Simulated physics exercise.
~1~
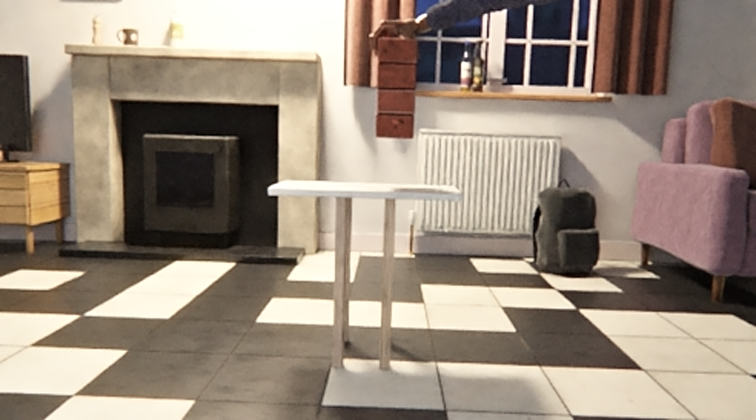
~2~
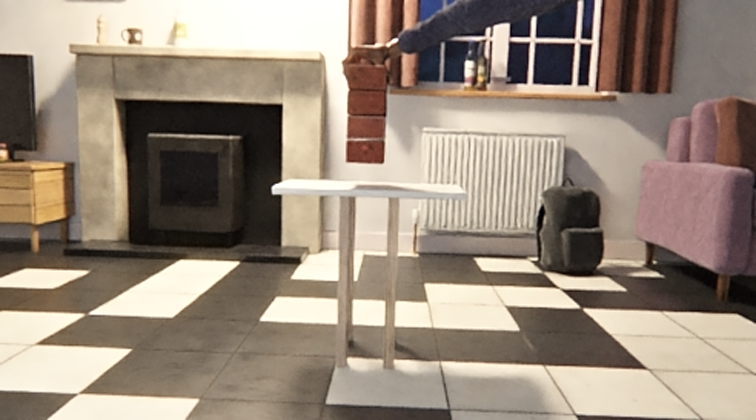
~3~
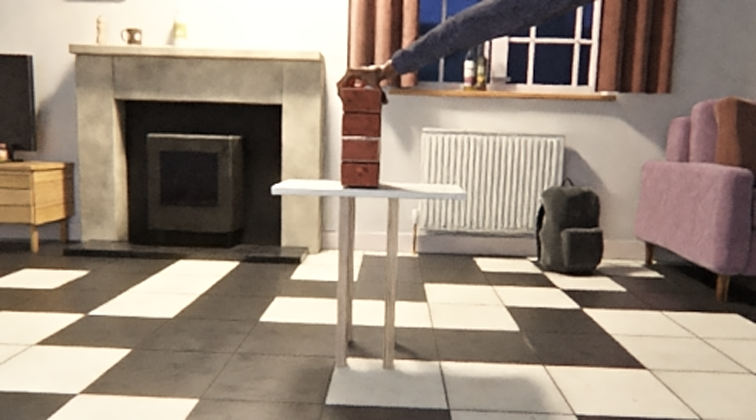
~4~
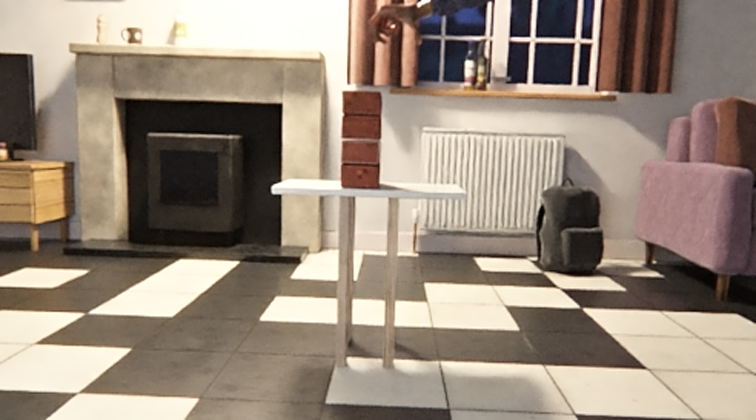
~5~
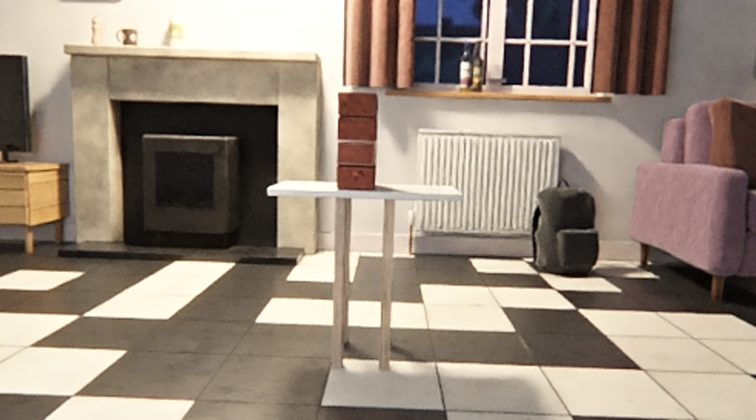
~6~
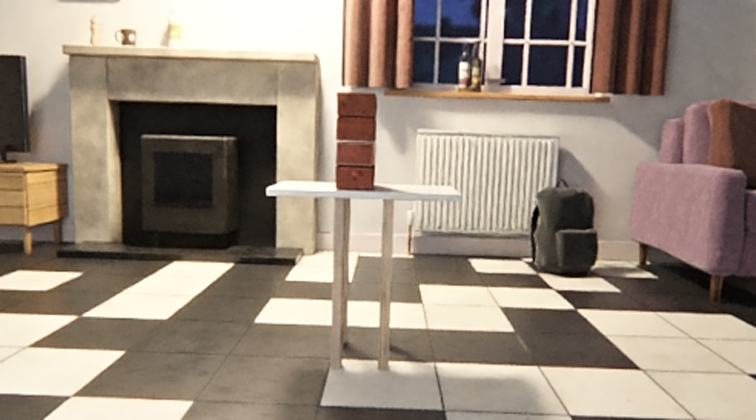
A stack of four reddish-brown bricks hangs from a hand above a narrow white-topped trestle with pale legs, standing in the middle of a living room. The slightly swaying view faces a stone fireplace on the left, a radiator beneath a curtained window, a dark backpack and a purple sofa on the right, across a black and white tiled floor. The hand moves the stack left and lowers it onto the tabletop. It then lets go and draws back out of sight. The bricks stay upright, and the trestle stands steady beneath them.
